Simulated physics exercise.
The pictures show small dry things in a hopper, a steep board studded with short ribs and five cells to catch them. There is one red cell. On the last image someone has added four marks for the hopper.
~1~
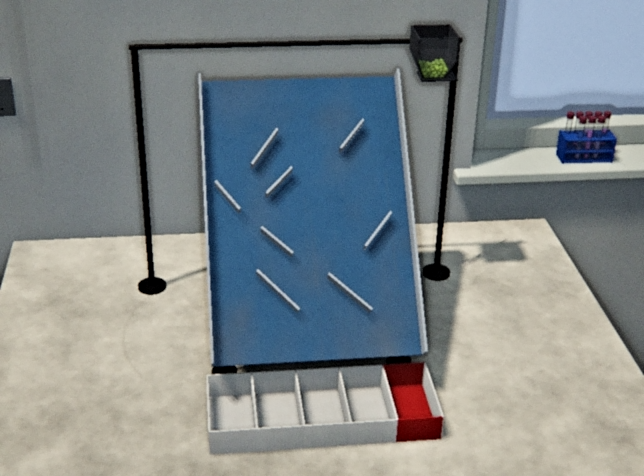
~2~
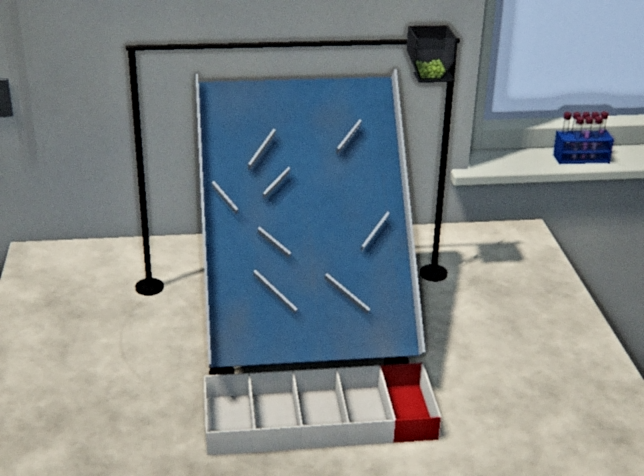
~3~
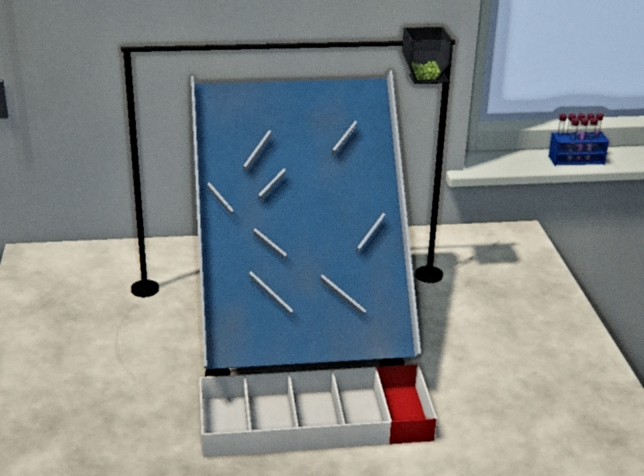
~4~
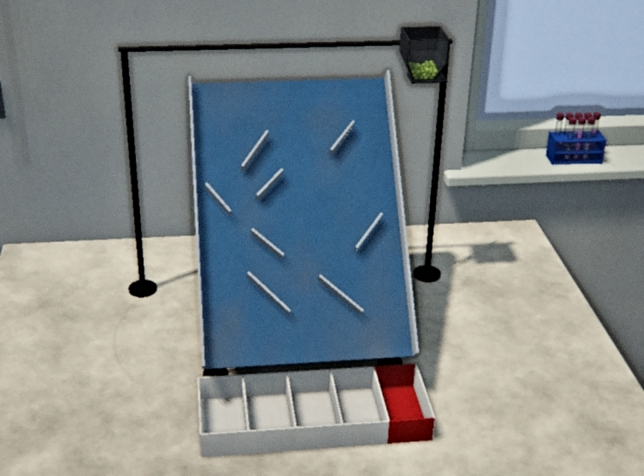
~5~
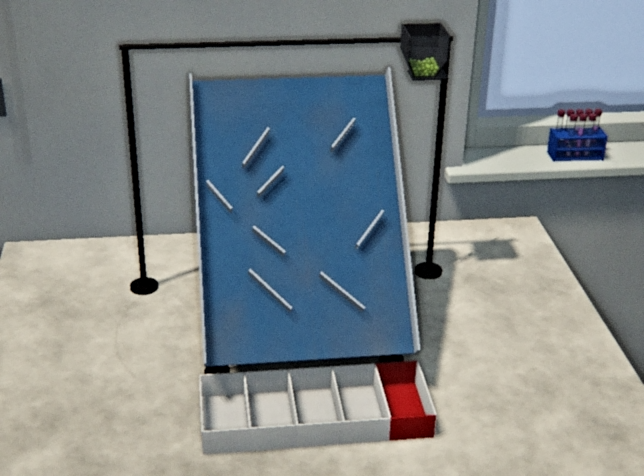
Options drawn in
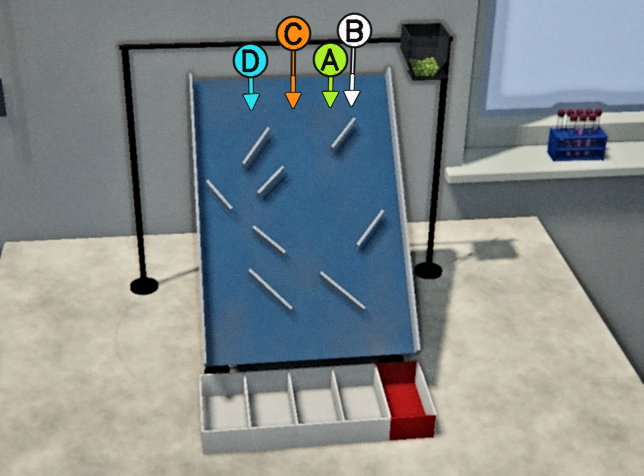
On a pale speckled tabletop against a grey wall, a steep blue board with slanted ribs stands above a row of five cells, the far right one red. A dark hopper holding small green pieces hangs at the upper right. Nothing in the setup moves; only the view shifts slightly.
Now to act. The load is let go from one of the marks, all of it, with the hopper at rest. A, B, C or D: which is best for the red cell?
I would pick mark B.
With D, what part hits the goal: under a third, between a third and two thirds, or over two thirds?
Mark D gives under a third.
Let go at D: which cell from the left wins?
The fourth.
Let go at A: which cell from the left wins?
The third.
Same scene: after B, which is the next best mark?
The answer is C.
On the marked copy, mark A meets the board at (330, 101); mark B meets the board at (351, 100); mark C meets the board at (293, 102); mark D meets the board at (251, 104).
Choosing A, only a few in the red cell, all but a few in other cells, only a few outside the box.
Choosing B, close to half in the red cell, close to half in other cells, only a few outside the box.
Choosing C, close to a quarter in the red cell, close to two thirds in other cells, a small share outside the box.
Choosing D, a small share in the red cell, all but a few in other cells, only a few outside the box.
